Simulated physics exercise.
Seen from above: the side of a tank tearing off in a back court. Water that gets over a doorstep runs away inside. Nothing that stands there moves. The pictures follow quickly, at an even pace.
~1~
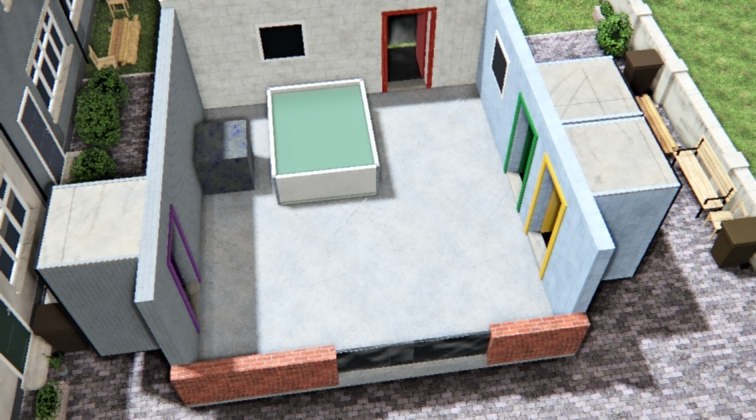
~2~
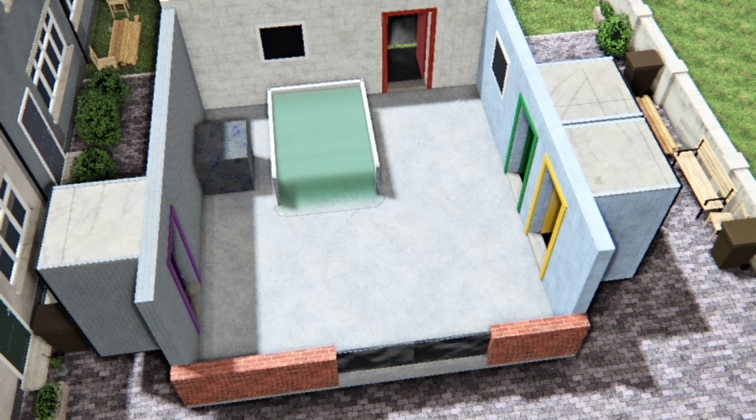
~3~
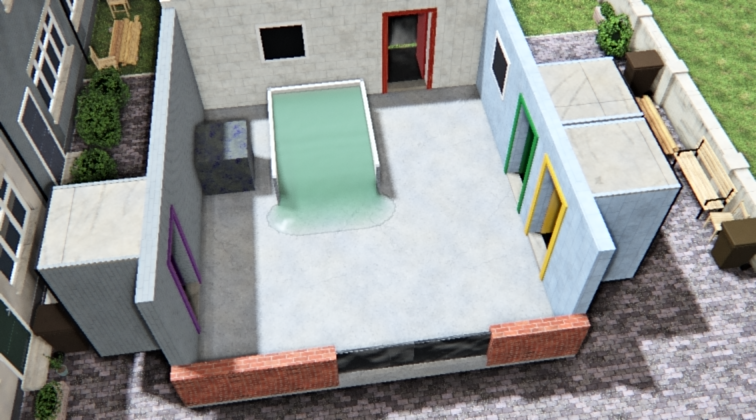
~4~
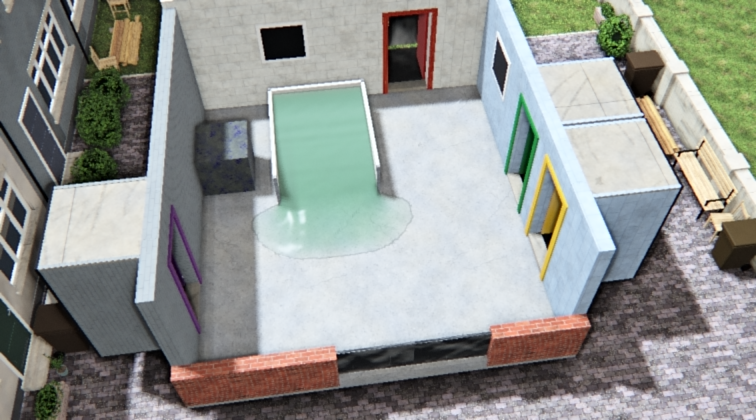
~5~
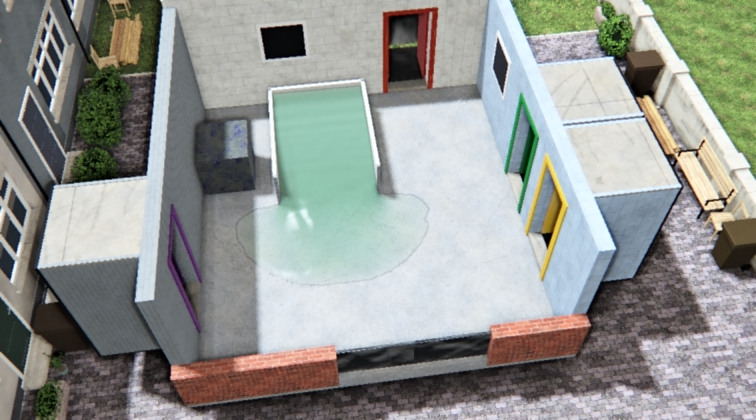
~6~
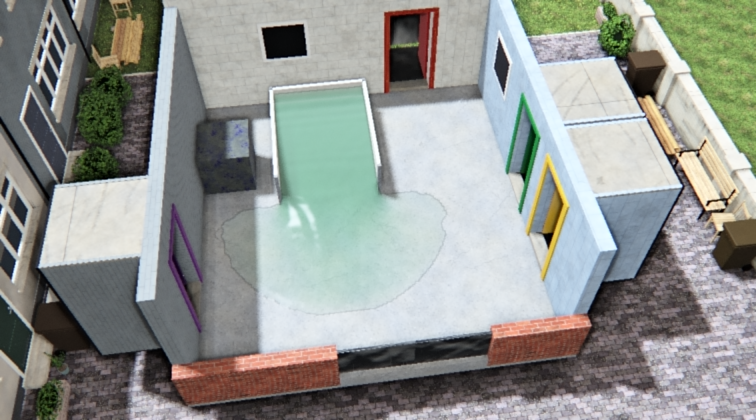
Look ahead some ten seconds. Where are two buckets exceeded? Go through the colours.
One by one: The yellow door takes more than that; the green door takes more than that; the purple door takes more than that; the red door takes more than that.
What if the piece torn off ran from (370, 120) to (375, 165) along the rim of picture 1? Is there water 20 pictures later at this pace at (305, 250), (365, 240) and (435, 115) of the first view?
One after the other: Dry, not flooded, covered.
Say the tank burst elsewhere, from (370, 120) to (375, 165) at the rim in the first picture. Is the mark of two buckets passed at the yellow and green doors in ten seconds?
Then: The yellow door takes more, the green door passes that mark.
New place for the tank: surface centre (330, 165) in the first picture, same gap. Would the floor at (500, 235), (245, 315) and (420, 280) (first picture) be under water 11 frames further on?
In that order: No water, wet, under water.
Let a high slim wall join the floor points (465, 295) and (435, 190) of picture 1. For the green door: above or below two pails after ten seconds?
Green is under.
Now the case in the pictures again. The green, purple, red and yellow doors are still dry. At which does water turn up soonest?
I say the purple door.
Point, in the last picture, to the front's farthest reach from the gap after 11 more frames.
At about (562, 337).
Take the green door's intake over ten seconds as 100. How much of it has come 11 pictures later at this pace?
Some 0 per cent.
A moment on, water covers 45 % of the floor; the yellow door not reached, the green door not reached, the purple door wet at the sill, nothing in, the red door not reached.
Next, water covers 55 % of the floor; the yellow door wet at the sill, nothing in, the green door not reached, the purple door under two buckets in, the red door not reached.
Then, water covers 55 % of the floor; the yellow door under two buckets in, the green door wet at the sill, nothing in, the purple door over two buckets in, the red door not reached.
Later, water covers 95 % of the floor; the yellow door over two buckets in, the green door under two buckets in, the purple door far over two buckets in, the red door under two buckets in.
In the end, water covers 100 % of the floor; the yellow door far over two buckets in, the green door over two buckets in, the purple door far over two buckets in, the red door over two buckets in.
